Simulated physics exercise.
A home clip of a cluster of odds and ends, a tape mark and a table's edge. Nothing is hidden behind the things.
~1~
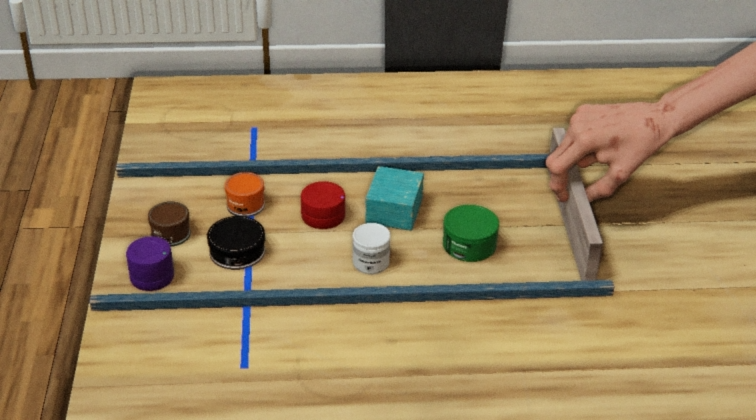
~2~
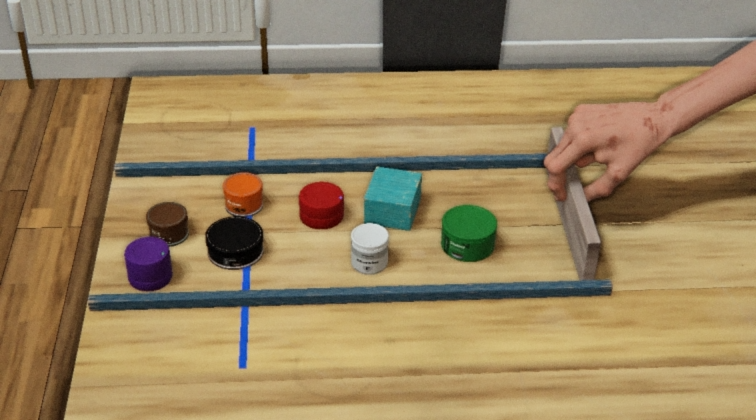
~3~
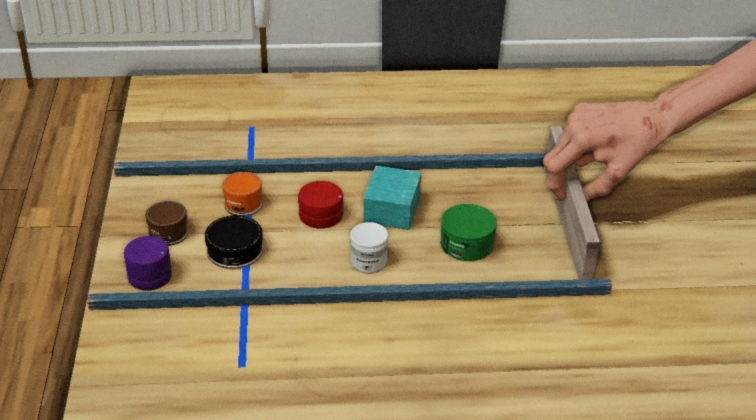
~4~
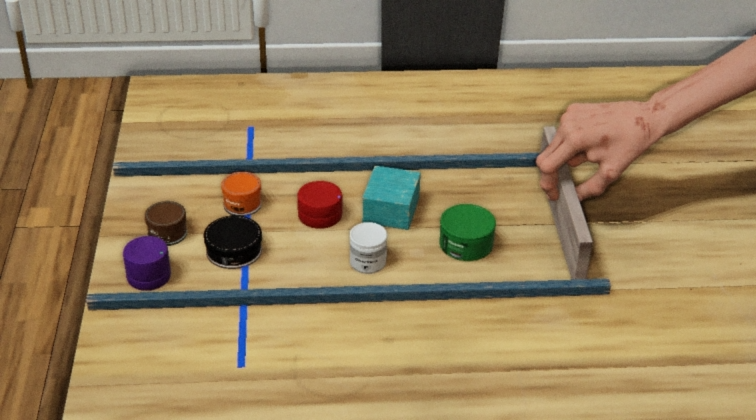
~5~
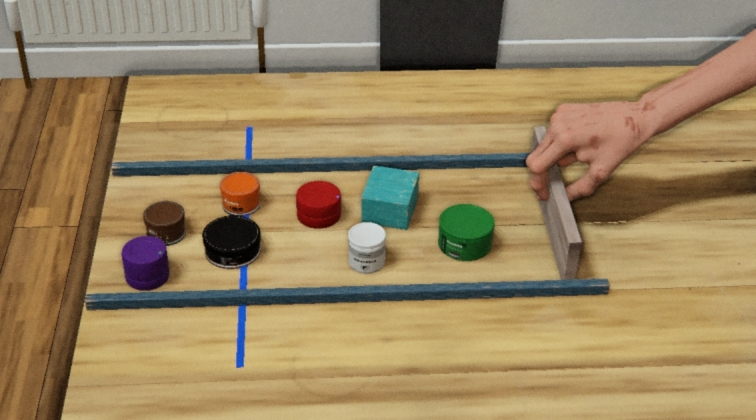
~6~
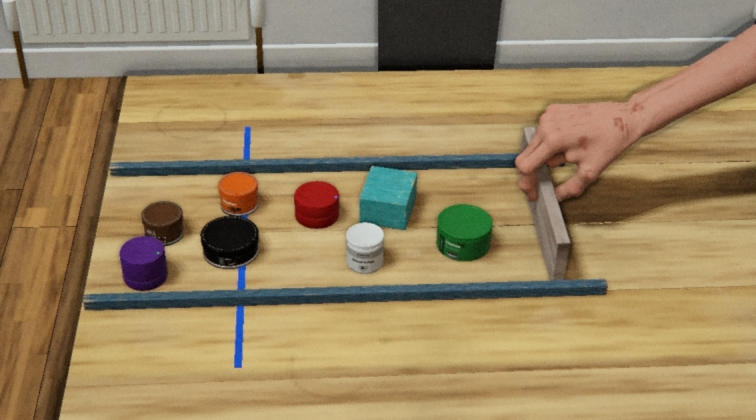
A hand slides a wooden board slightly left toward jars and a turquoise block that stay still.
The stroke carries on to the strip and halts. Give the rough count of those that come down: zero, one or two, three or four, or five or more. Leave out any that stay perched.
The number that fall off is zero.
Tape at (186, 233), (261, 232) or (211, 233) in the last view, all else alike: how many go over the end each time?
Down on the floor: 1, 0 and 0.
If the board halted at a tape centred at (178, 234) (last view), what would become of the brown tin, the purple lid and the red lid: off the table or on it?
The brown tin tumbles off, the purple lid stays on, the red lid remains up.
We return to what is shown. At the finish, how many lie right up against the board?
That makes 3.
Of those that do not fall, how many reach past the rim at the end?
0 of them.
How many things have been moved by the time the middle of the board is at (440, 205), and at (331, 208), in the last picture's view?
The counts are 1 and 5.
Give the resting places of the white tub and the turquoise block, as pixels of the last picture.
About (223, 269), and the other about (220, 204).
Early on, none off yet; purple lid at rest near (144, 264); brown tin at rest near (163, 224); black pot at rest near (230, 242).
A while later, none off yet; purple lid at rest near (144, 264); brown tin at rest near (163, 224); black pot travelled a little near (214, 244).
Finally, the number that fall off is zero.
